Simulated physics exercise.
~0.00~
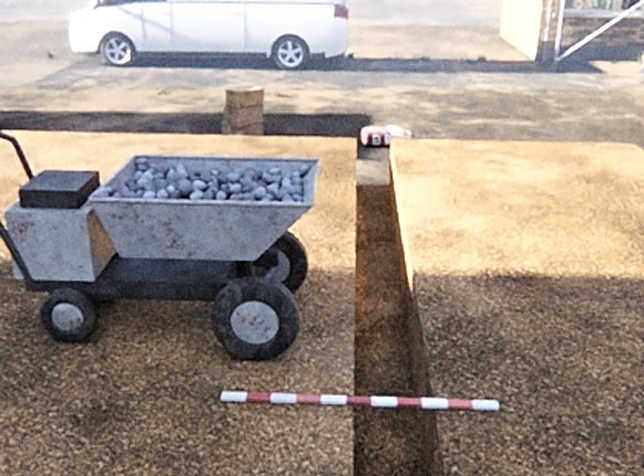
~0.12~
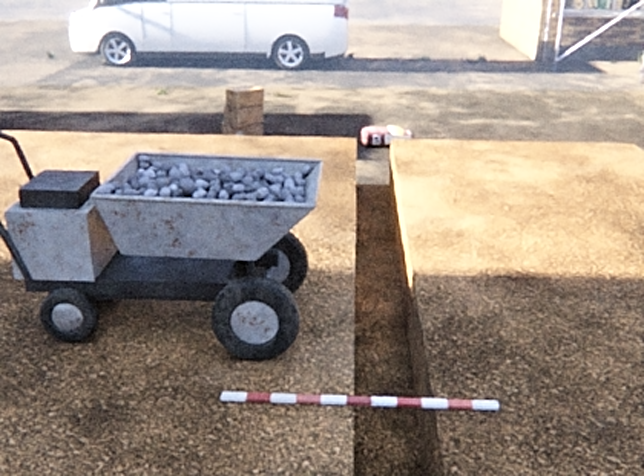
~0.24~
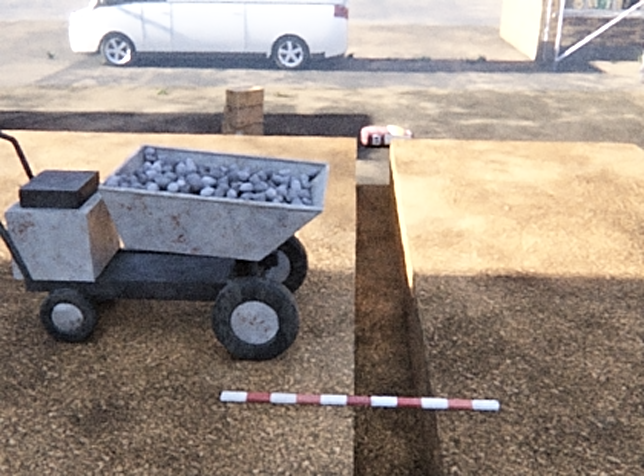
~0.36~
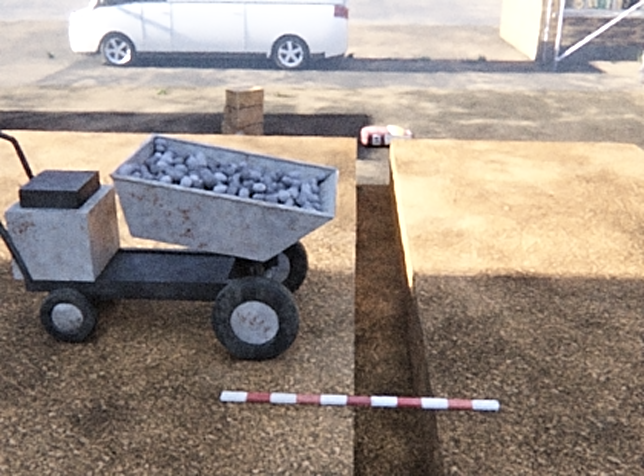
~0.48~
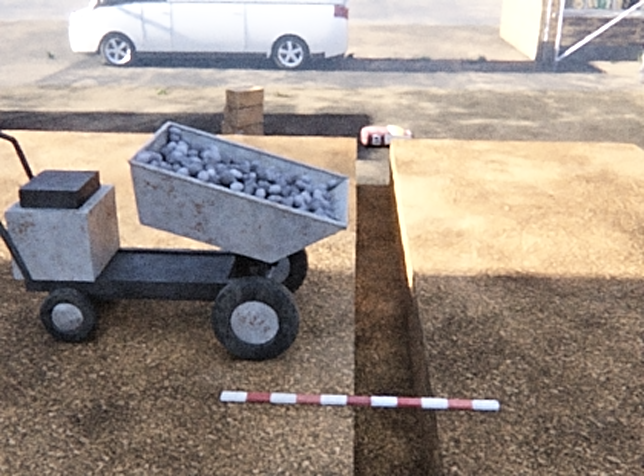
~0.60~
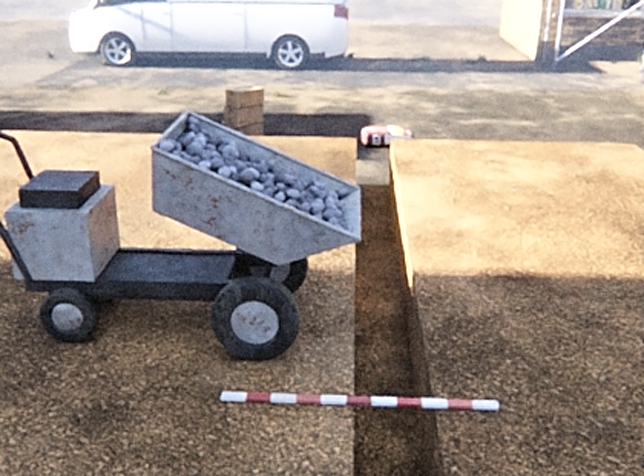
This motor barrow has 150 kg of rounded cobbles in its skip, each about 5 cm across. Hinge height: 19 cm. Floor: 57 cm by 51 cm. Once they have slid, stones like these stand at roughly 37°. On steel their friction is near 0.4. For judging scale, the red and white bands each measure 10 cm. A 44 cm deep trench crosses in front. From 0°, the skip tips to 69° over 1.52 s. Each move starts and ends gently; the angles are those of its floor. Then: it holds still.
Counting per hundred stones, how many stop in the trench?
Some 52.
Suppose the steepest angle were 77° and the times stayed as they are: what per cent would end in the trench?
It would come to about 55 percent.
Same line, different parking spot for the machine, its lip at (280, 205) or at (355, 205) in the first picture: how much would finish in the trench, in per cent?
85 % and 5 %.
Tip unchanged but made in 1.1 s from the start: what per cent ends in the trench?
Estimate: About 50 %.
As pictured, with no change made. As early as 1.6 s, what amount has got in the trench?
Roughly 20 percent of the load.
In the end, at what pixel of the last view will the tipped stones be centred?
About (414, 376).
After 1.1 s the floor is at 58°; 99 % in the skip, 1 % in the trench; the foremost stones are at (404, 279).
After 1.6 s the floor is at 69°; 45 % in the skip, 20 % in the trench, 35 % past the trench; the foremost stones are at (531, 348).
After 2.0 s the floor is at 69°; 17 % in the skip, 35 % in the trench, 49 % past the trench; the foremost stones are at (619, 344).
After 3.9 s the floor is at 69°; 0 % in the skip, 52 % in the trench, 48 % past the trench; the foremost stones are past the picture's edge.
